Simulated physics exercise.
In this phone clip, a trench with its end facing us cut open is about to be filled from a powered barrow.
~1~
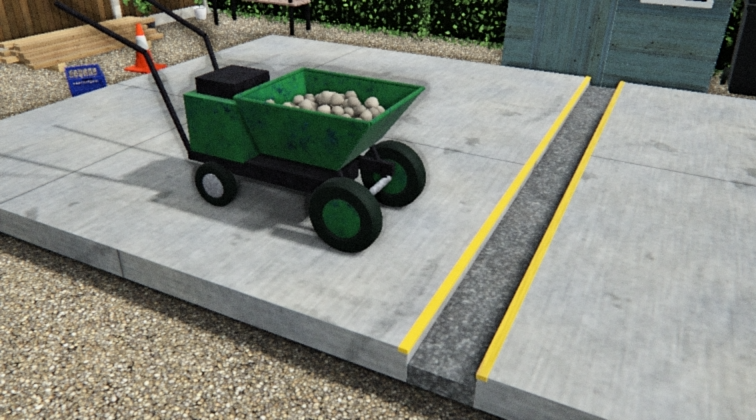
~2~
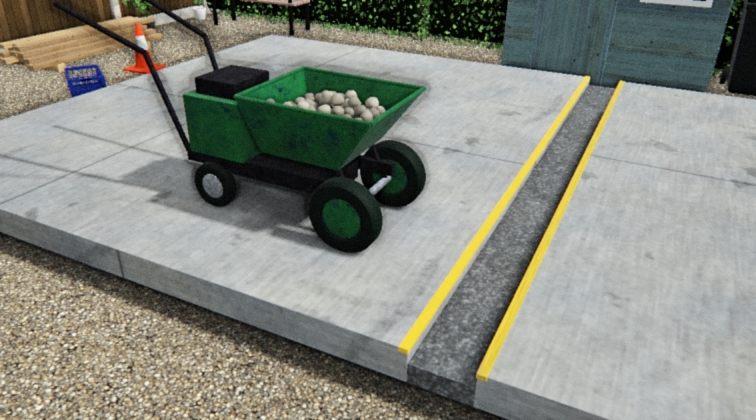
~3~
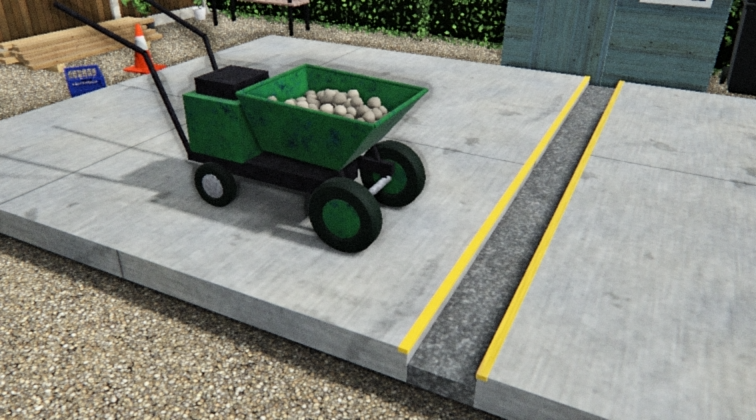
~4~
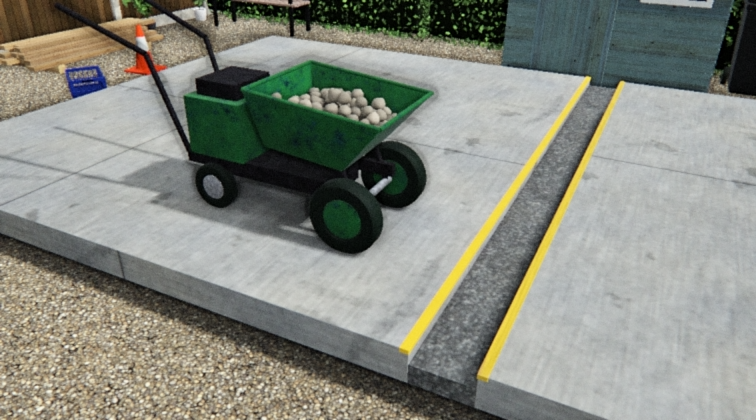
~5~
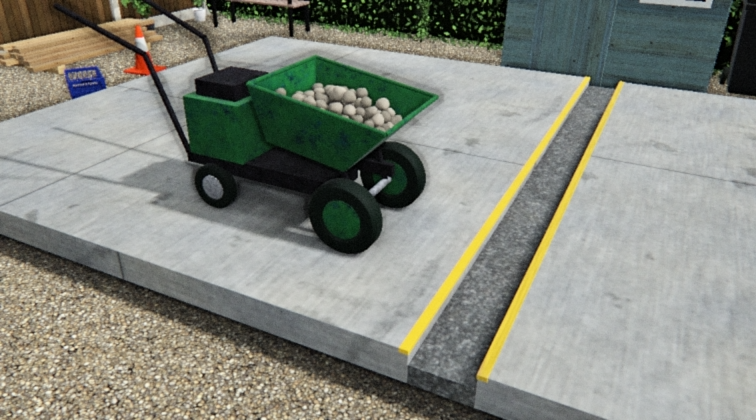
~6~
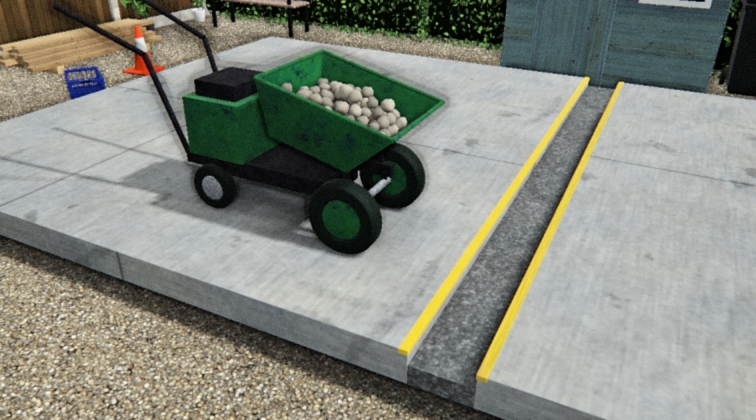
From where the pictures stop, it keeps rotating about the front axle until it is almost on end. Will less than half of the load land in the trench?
The trench does get most of the load.
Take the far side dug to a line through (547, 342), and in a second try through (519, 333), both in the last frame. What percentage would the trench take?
Lab note: Case 1 near 90 percent, case 2 near 80 percent.
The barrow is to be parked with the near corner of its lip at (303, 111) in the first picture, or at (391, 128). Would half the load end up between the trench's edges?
At the earlier place the lesser portion ends between the edges, at the later place the greater portion.
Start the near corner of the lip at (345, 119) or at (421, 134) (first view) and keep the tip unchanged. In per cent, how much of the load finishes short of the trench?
About 40 percent the first time, about 0 percent the second.
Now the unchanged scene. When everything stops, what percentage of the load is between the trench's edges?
My best guess is about 75 in a hundred.
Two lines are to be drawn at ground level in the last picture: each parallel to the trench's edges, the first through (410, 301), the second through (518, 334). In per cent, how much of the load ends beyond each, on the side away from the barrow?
First roughly 100 percent, then 0 percent.
Soon, skip tipped steeply; all in the skip.
A while on, skip tipped right over; nearly all in the skip; a stray few short of the trench; a stray few in or heaped over the trench; a stray few falling.
Towards the end, skip tipped right over; about a quarter in the skip; a stray few short of the trench; most in or heaped over the trench; a small part beyond it.
Finally, skip tipped right over; a stray few in the skip; a small part short of the trench; most in or heaped over the trench; a small part beyond it.
